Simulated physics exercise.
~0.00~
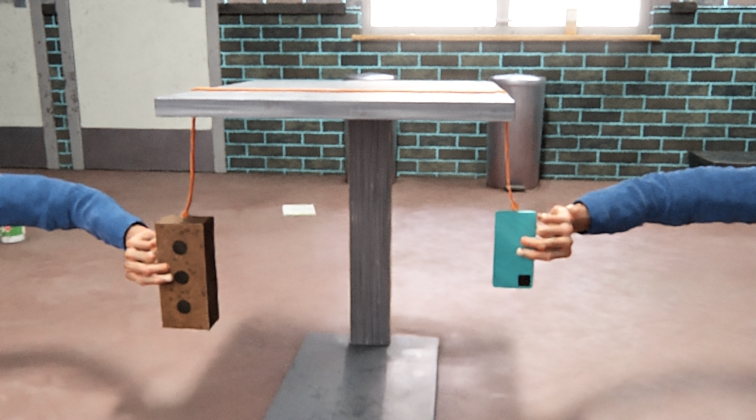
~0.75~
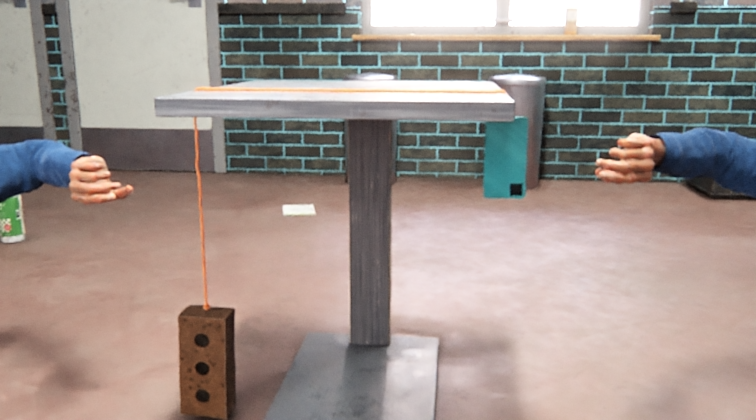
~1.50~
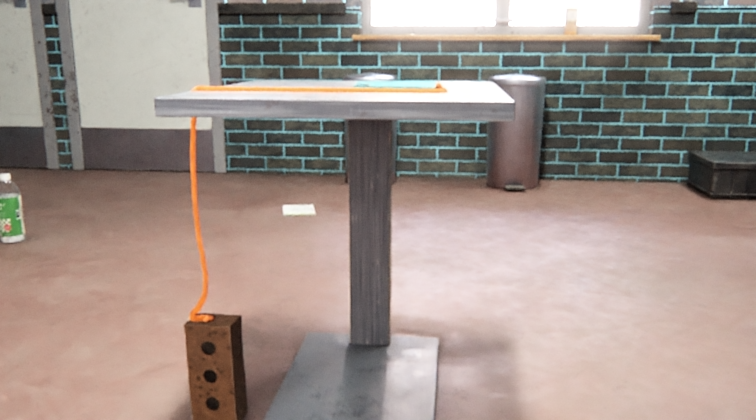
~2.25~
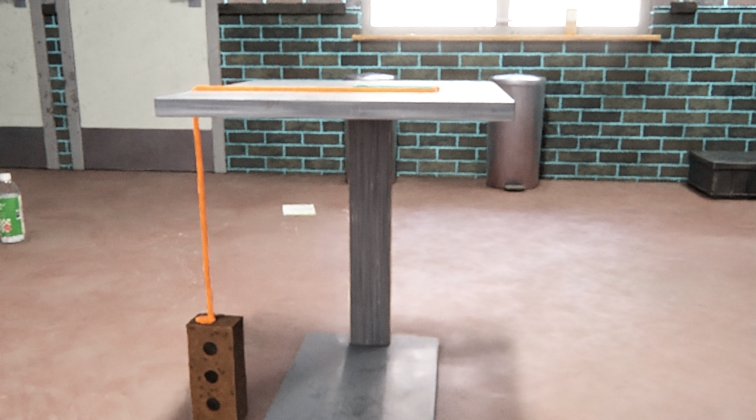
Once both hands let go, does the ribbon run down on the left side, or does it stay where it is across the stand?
The ribbon runs down on the left side as the brick drops to the floor and the phone is pulled up onto the top of the stand.
